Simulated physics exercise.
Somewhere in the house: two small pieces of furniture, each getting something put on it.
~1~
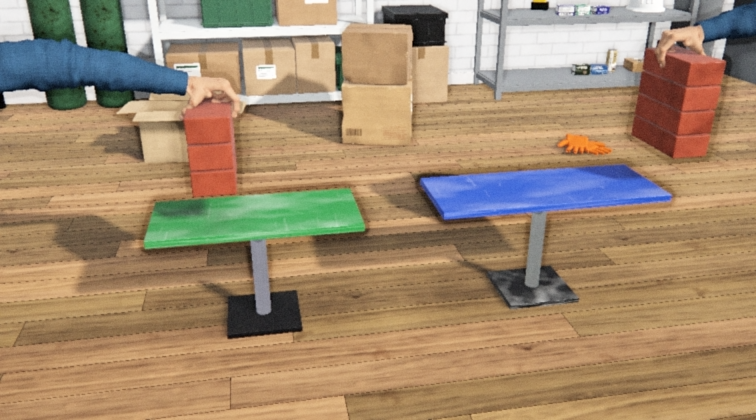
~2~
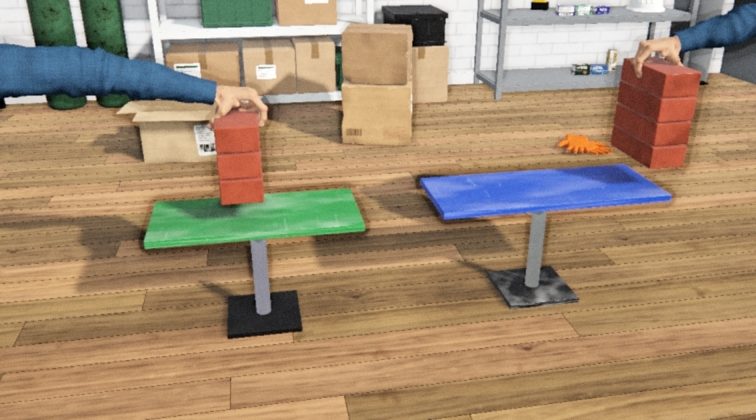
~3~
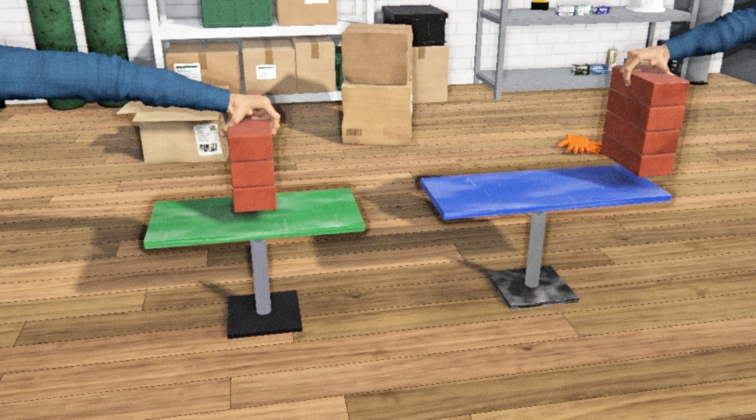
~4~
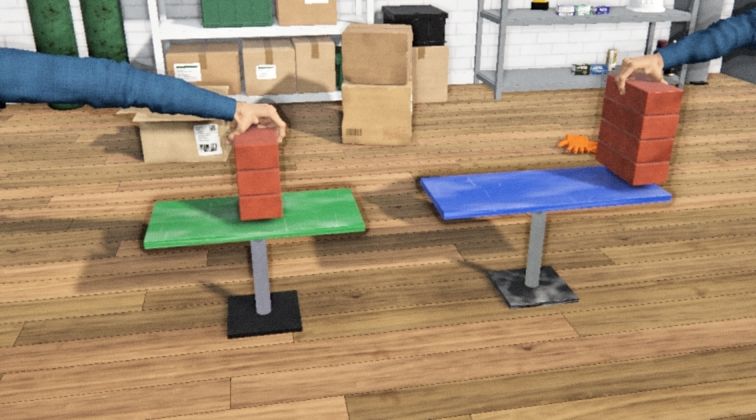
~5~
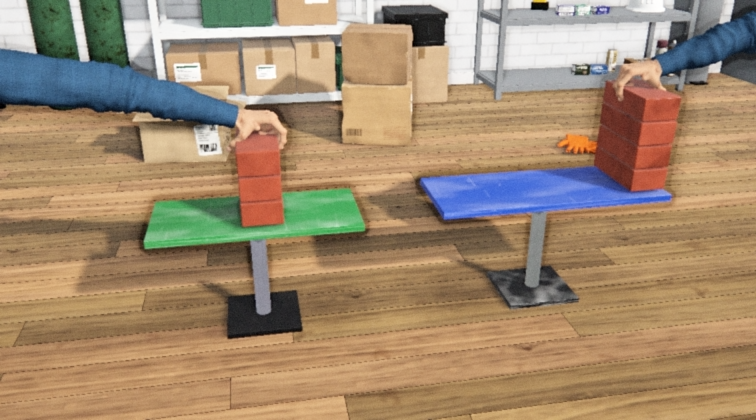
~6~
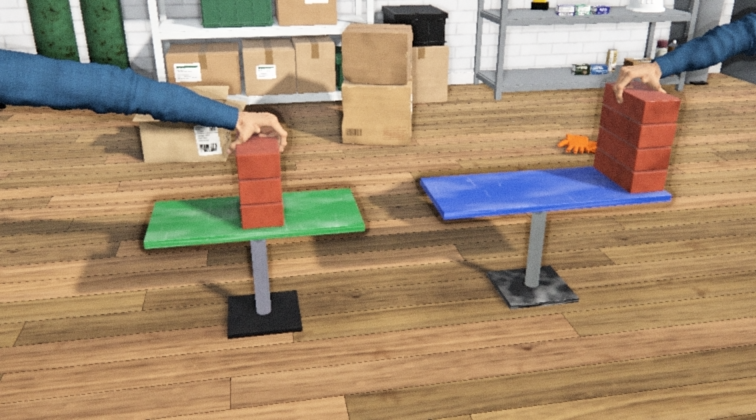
In a storeroom with a wooden floor, two hands carried stacks of red bricks over to two small tables, lowering one onto the middle of the green table and the other onto the blue table's right end.
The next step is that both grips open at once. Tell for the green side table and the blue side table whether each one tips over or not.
Tipping over - green side table: No; blue side table: Yes.
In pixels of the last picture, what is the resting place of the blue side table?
It ends up close to (655, 198).
Then, 0.44 s past the last view, green side table at rest near (256, 216); blue side table leaning 27° off how it started near (590, 182).
Finally, the green side table stays flat on its feet, near (256, 216); the blue side table tips up, near (654, 198).
